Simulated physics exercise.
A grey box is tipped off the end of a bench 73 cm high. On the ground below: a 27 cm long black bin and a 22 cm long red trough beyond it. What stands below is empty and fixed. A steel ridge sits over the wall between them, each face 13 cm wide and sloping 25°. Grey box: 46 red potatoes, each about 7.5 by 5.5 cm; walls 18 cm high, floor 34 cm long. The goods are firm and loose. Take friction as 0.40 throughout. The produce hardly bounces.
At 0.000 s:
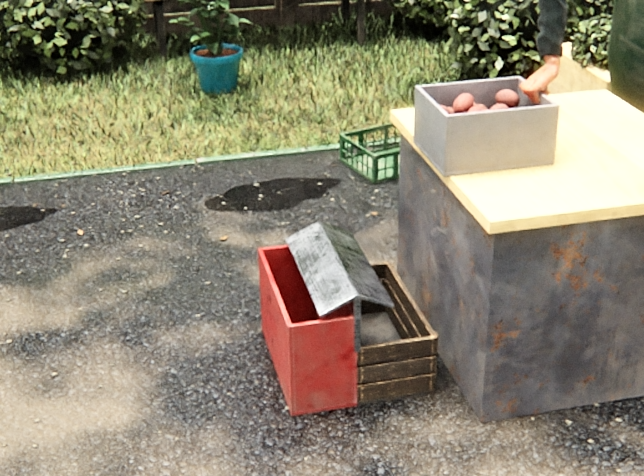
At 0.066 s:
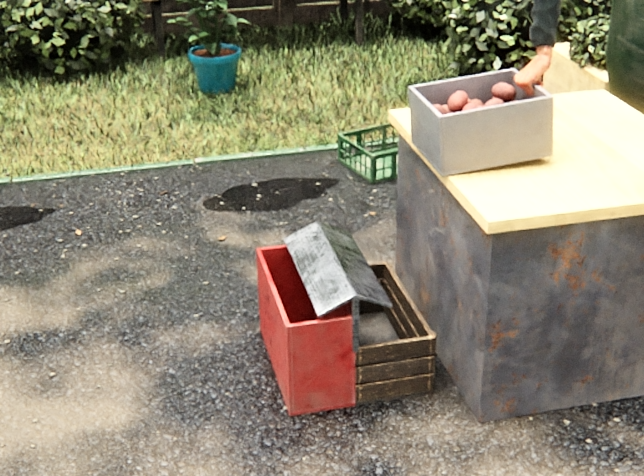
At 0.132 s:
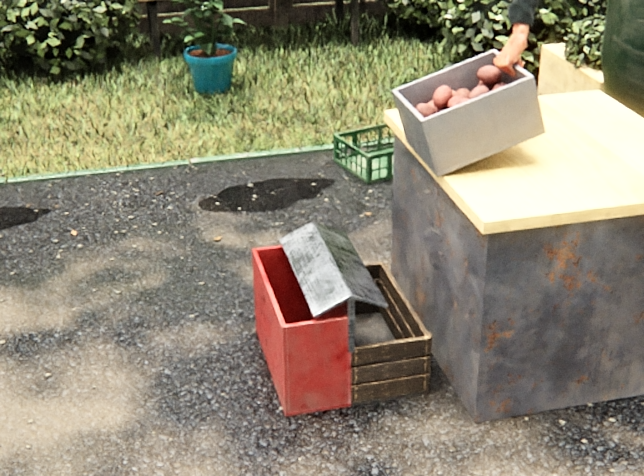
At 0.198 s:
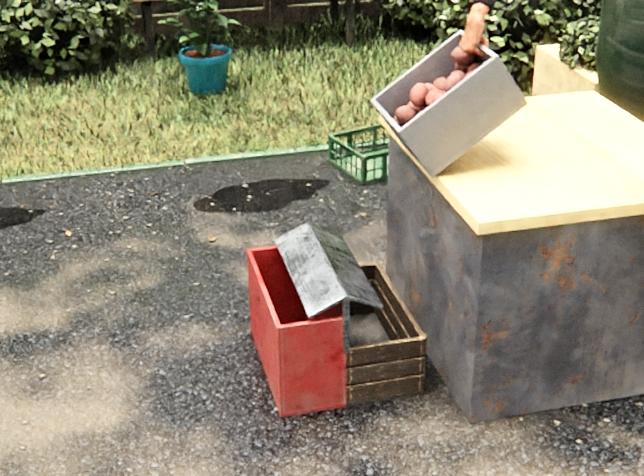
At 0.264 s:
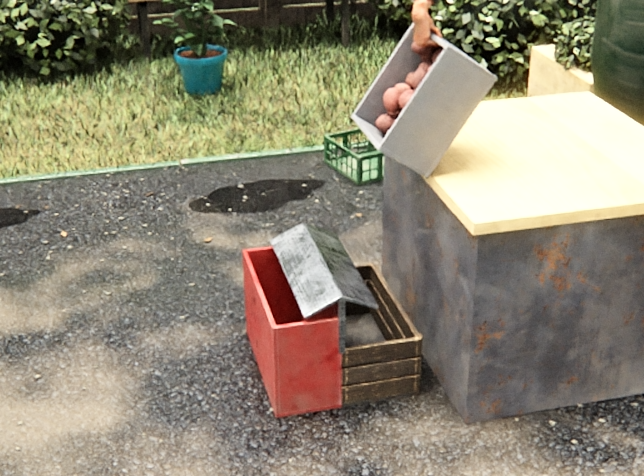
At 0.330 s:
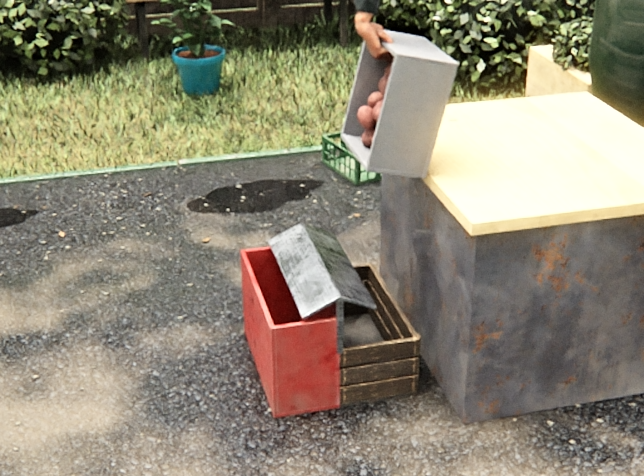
To begin with, a grey box of red potatoes sits level at the end of a bench, a hand at its rim, above a red trough and a dark container with a steel ridge between them. The hand tips the box leftward, gradually then steeply, until it stands nearly upright, potatoes still inside.
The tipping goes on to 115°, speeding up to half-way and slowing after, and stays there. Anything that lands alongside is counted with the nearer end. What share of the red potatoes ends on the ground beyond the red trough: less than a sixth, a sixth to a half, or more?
Expect over half of the load on the ground beyond the red trough.
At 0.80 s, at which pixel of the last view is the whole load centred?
At about (234, 301).
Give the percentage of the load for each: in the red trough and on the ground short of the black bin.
Roughly 30 and 0 per cent.
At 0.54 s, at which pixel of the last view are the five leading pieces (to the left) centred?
At about (275, 158).
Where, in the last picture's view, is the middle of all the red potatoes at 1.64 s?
At about (126, 385).
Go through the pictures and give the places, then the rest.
In the first frame (we follow the rim corner now nearest the camera), grey box at (450, 115); red trough at (292, 325); tilt 0°; nothing out yet.
Grey box at (443, 116); tilt 5°, in the second frame.
Grey box at (425, 119); tilt 17°, in the third frame.
Grey box at (401, 129); tilt 35°, in the fourth frame.
Grey box at (380, 146); tilt 56°, in the fifth frame.
Grey box at (367, 166); red trough at (275, 327); tilt 76°; nothing out yet, in the sixth frame.
After 0.54 s, tilt 115°; 18 still in the grey box and 28 in the air.
After 0.80 s, tilt 115°; 4 still in the grey box, 4 in the red trough, 14 on the ground beyond the red trough and 24 in the air.
After 1.17 s, tilt 115°; 9 in the red trough, 28 on the ground beyond the red trough and 9 in the air.
Final count (at 1.64 s), 1 in the black bin, 13 in the red trough and 32 on the ground beyond the red trough. Asked share, 32 of 46, 70 per cent.
